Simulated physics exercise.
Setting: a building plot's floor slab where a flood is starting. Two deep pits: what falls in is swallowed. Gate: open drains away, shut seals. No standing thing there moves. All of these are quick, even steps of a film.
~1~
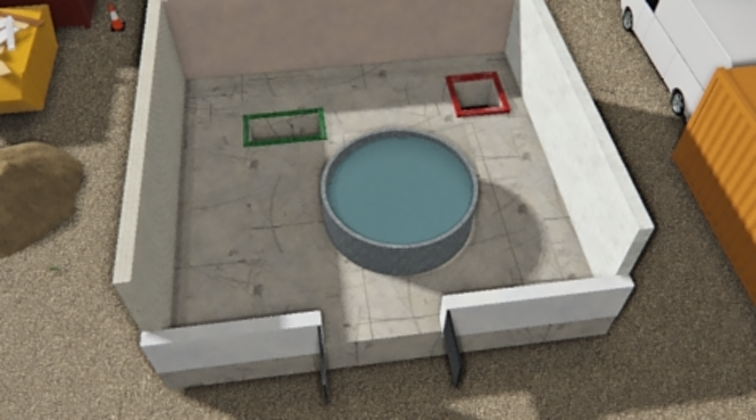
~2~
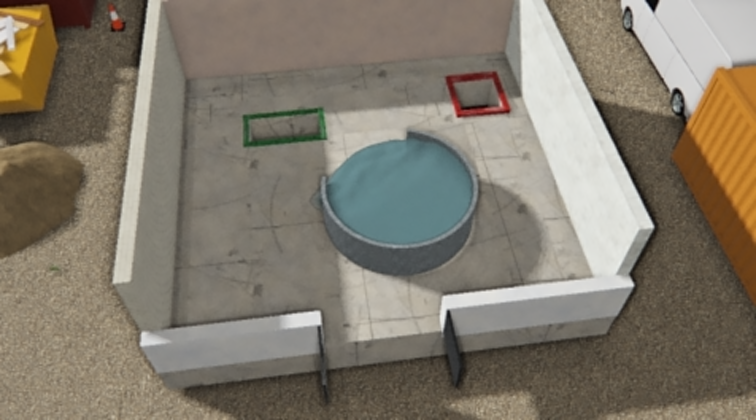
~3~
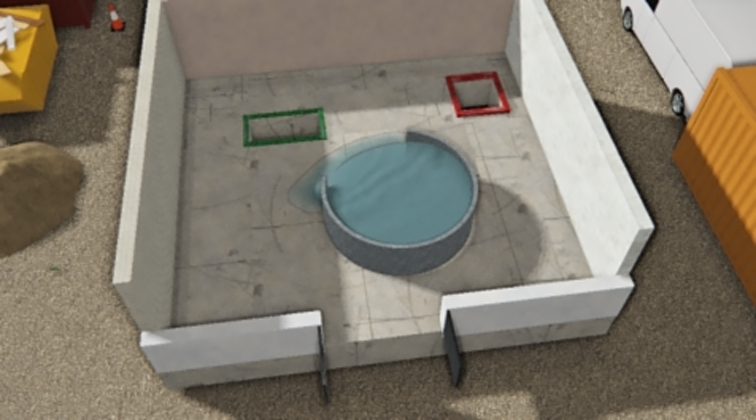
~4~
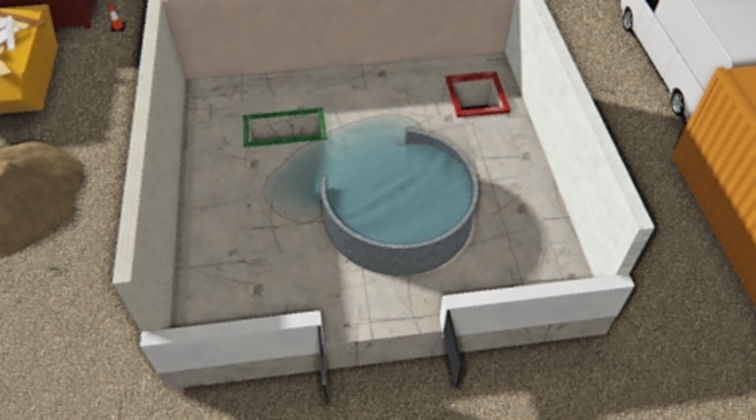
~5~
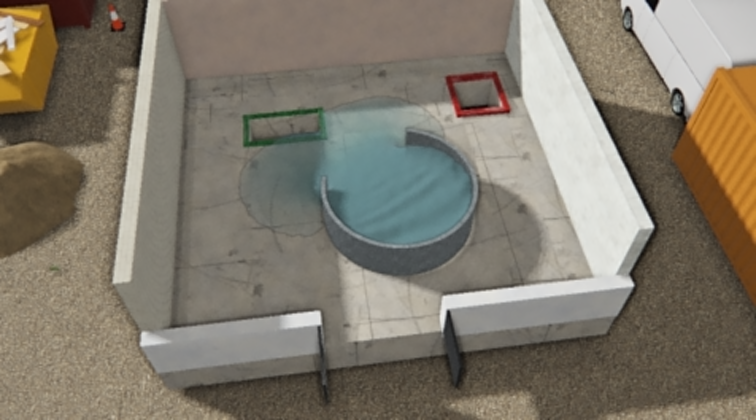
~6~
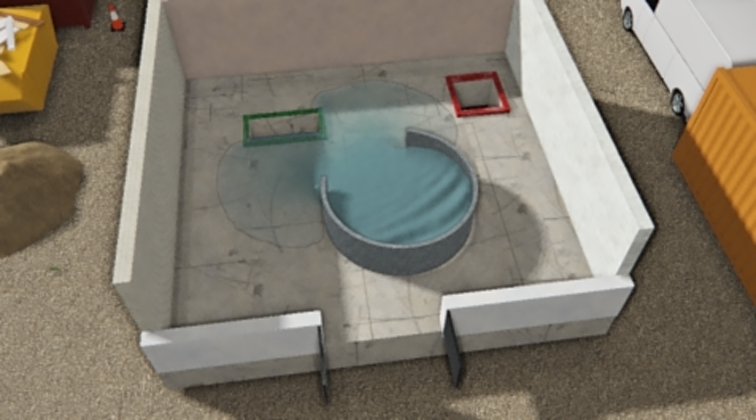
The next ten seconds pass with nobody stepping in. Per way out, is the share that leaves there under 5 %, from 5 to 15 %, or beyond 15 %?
In the end: The gate sees under 5 % leave; the green pit sees beyond 15 % leave; the red pit sees under 5 % leave.
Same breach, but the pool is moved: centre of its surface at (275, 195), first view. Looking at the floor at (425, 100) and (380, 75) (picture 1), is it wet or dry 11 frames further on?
Well, the first one would be bone-dry, and the second one bone-dry.
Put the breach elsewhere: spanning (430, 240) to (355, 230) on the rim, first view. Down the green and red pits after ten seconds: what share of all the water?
In percent: Green 0, red 0.
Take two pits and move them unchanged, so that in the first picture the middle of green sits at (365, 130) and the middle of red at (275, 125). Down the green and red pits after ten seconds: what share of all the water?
Log, per cent - green: 40, red: 12.
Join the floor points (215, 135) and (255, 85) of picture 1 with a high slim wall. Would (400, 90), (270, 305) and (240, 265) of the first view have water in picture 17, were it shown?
Result, listed order: Spot 1 reached by the flood, spot 2 kept clear of the flood, spot 3 kept clear of the flood.
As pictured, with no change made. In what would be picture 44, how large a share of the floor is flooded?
I'd say close to 85 per cent.
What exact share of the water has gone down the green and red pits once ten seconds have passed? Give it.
Close to 36 in a hundred and 2 in a hundred, in that order.
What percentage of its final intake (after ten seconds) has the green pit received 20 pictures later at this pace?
The figure is near 65 per cent.
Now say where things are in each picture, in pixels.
The pool at (399, 187) is whole and still, in the first frame.
The front is at (316, 204), out from the gap on the pool's far side, in the second frame.
The front is at a hidden place, out from the gap on the pool's far side, in the third frame.
The front is at (409, 121), out from the gap on the pool's far side, in the fourth frame.
The front is at (244, 195), out from the gap on the pool's far side, in the fifth frame.
The front is at (392, 84), out from the gap on the pool's far side, in the sixth frame.
A moment on, water covers 40 % of the floor; the gate 0 %, the green pit 7 %, the red pit 0 %.
Next, water covers 40 % of the floor; the gate 0 %, the green pit 15 %, the red pit 0 %.
Then, water covers 55 % of the floor; the gate 0 %, the green pit 22 %, the red pit 0 %.
Later, water covers 85 % of the floor; the gate 0 %, the green pit 31 %, the red pit 2 %.
In the end, water covers 95 % of the floor; the gate 2 %, the green pit 36 %, the red pit 2 %.
